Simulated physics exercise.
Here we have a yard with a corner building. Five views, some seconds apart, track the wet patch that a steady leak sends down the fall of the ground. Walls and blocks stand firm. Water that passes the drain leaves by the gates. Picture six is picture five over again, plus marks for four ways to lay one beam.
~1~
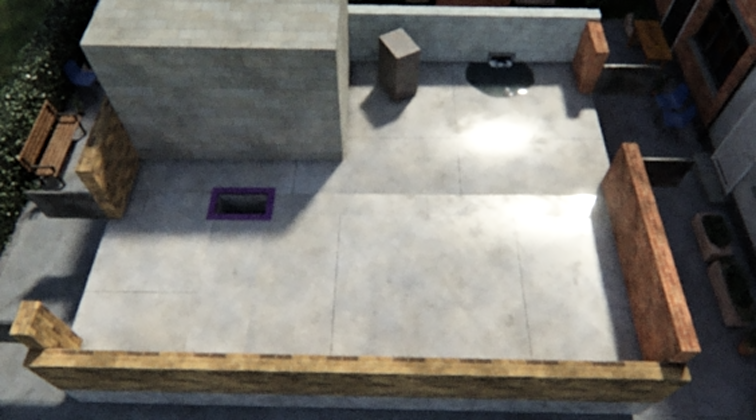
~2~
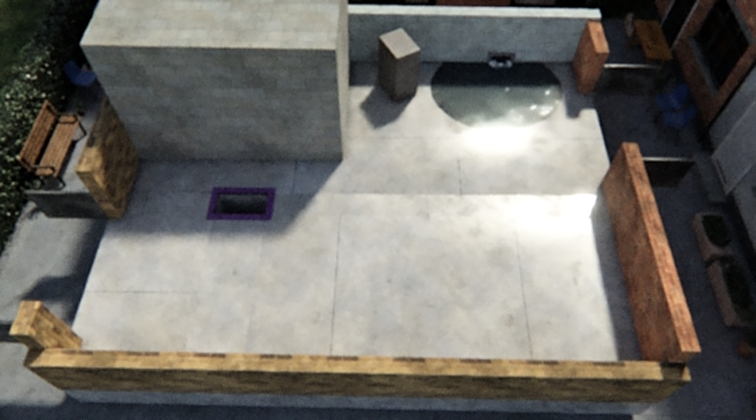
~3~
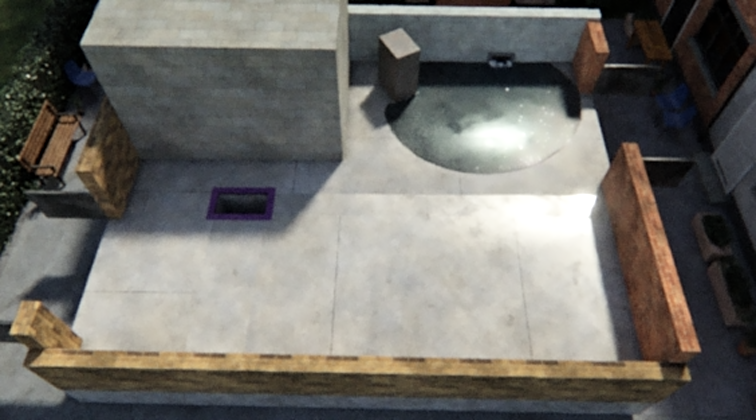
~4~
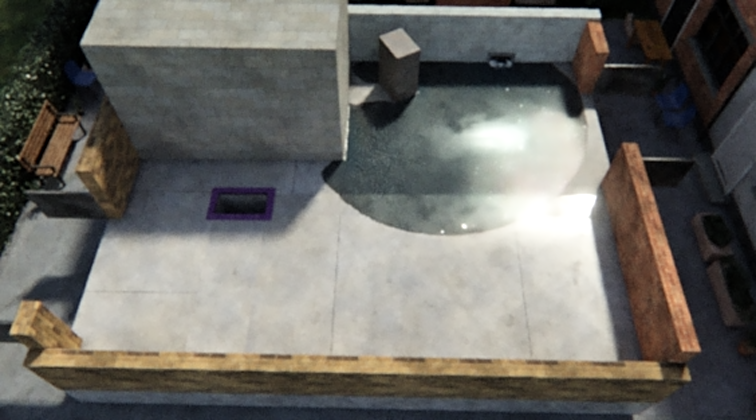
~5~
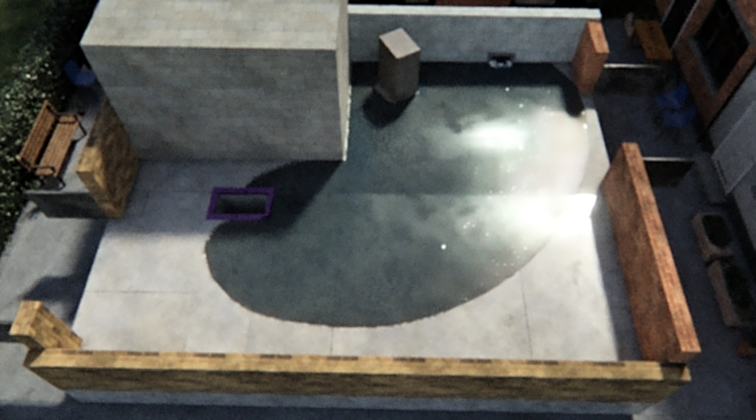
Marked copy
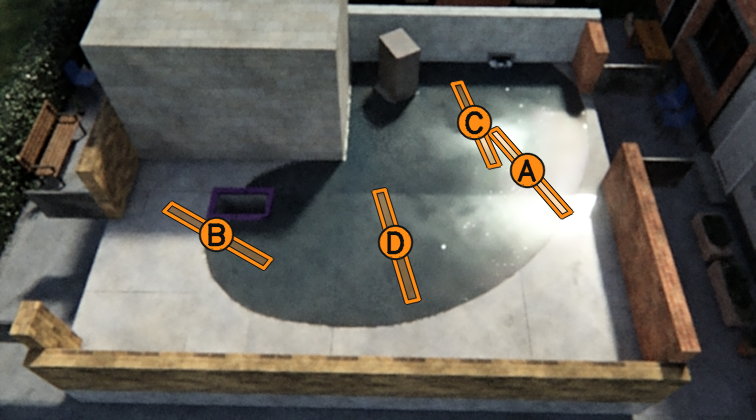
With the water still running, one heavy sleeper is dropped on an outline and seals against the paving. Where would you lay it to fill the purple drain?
Use position B.
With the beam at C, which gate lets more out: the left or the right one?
The left one.
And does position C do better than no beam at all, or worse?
Position C is worse.
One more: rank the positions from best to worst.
Best to worst: B, D, A, C.
On the marked copy, A from (492, 130) to (566, 214); B from (168, 207) to (267, 263); C from (457, 83) to (494, 165); D from (379, 190) to (412, 300).
Choosing A, about 9 % of the stream goes into the purple drain, about 91 % out by the gates.
Choosing B, about 25 % of the stream goes into the purple drain, about 75 % out by the gates.
Choosing C, about 3 % of the stream goes into the purple drain, about 97 % out by the gates.
Choosing D, about 15 % of the stream goes into the purple drain, about 85 % out by the gates.
